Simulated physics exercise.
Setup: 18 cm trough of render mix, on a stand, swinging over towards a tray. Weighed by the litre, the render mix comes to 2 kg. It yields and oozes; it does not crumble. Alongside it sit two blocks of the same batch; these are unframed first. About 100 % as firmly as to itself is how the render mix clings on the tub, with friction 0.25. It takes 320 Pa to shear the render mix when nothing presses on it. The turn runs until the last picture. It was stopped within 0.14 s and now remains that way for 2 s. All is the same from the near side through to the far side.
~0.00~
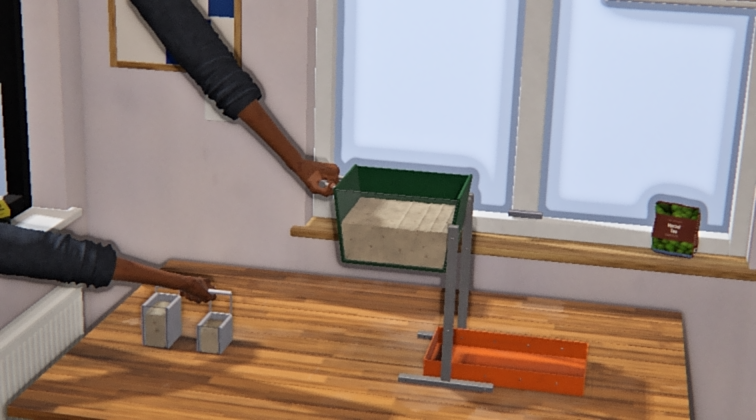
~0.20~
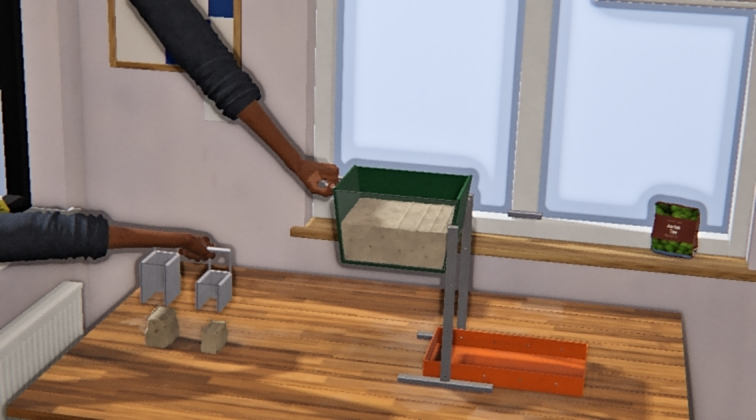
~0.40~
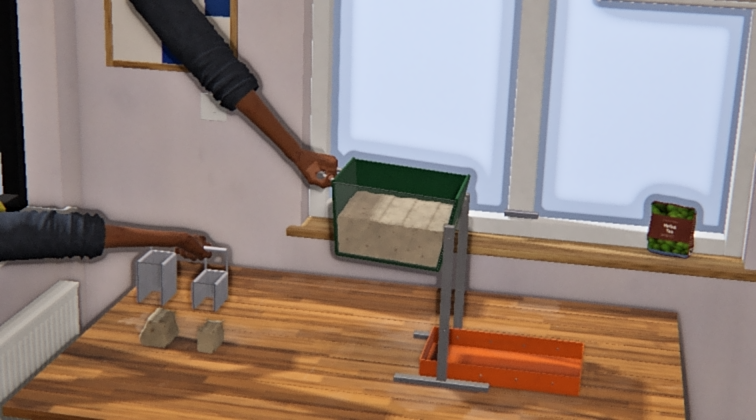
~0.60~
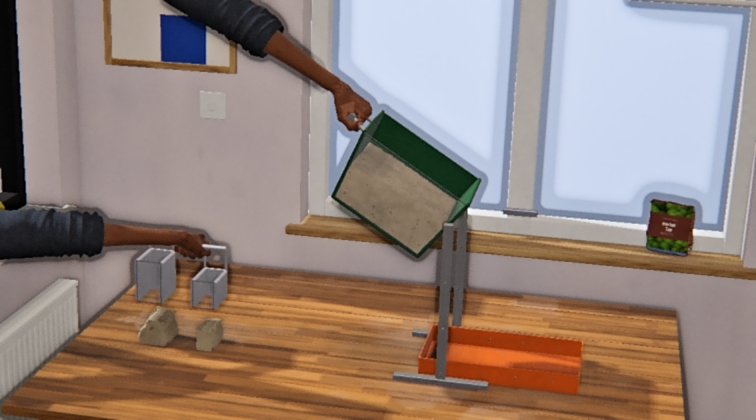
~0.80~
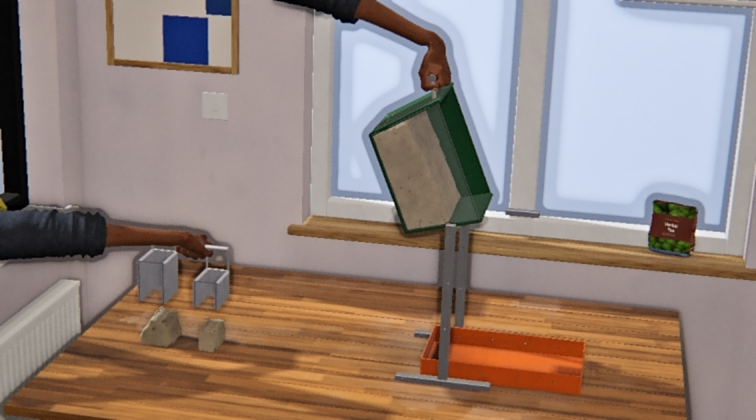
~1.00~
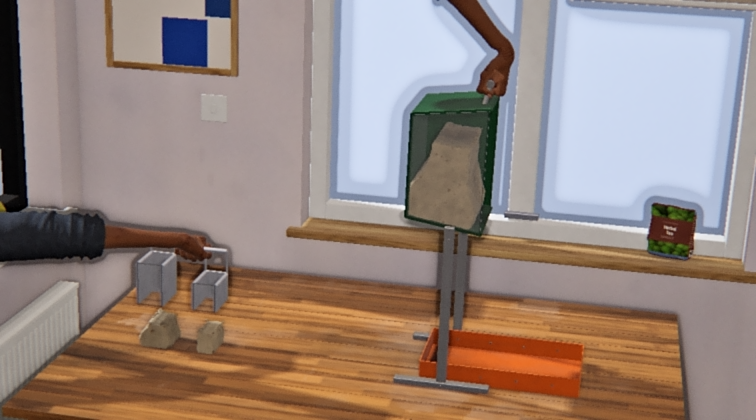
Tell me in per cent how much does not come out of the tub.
Something like 40 per cent stays in.
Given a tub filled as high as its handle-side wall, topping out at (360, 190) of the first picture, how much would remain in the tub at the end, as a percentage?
50 %.
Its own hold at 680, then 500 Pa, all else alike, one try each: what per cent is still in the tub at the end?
45 %, then 50 %.
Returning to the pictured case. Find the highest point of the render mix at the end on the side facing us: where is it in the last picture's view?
Around (434, 195).
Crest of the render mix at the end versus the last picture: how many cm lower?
About 13 cm.
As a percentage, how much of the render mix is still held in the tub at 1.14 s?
About 70 %.
After 1.14 s, the tub is at 91 degrees and holds 68 %.
After 1.31 s, the tub is at 91 degrees and holds 45 %.
After 1.48 s, the tub is at 91 degrees and holds 43 %.
After 1.65 s, the tub is at 91 degrees and holds 42 %.
After 3.00 s, at the end, the tub is at 91 degrees and holds 40 %.
